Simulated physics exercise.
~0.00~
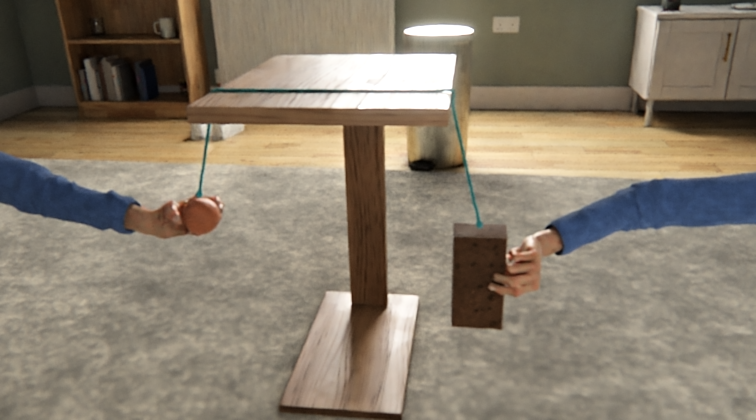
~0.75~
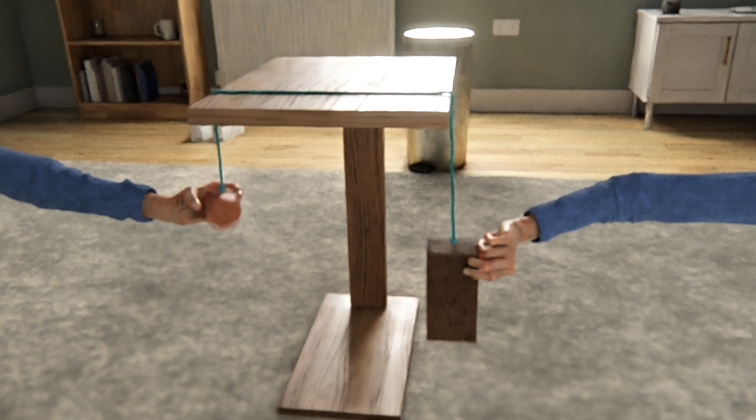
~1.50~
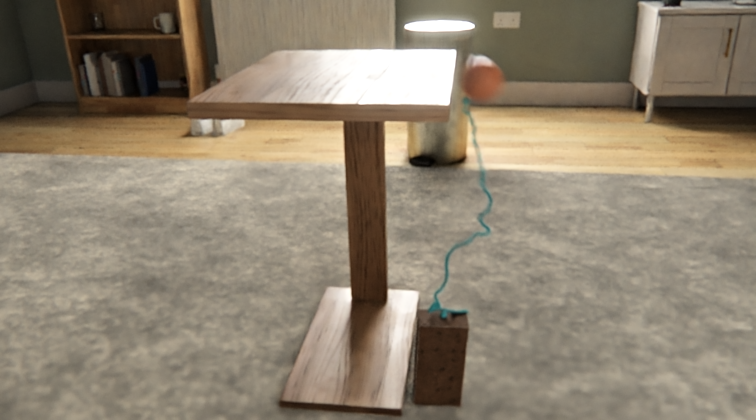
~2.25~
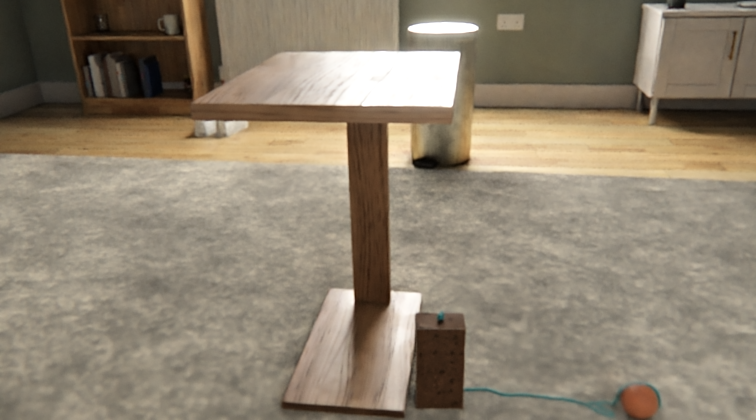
In a living room, two hands release an orange ball and a brown block joined by a teal string over a wooden stand; the block drops to the floor, the ball is pulled over the top to the right, and both end up resting on the carpet.
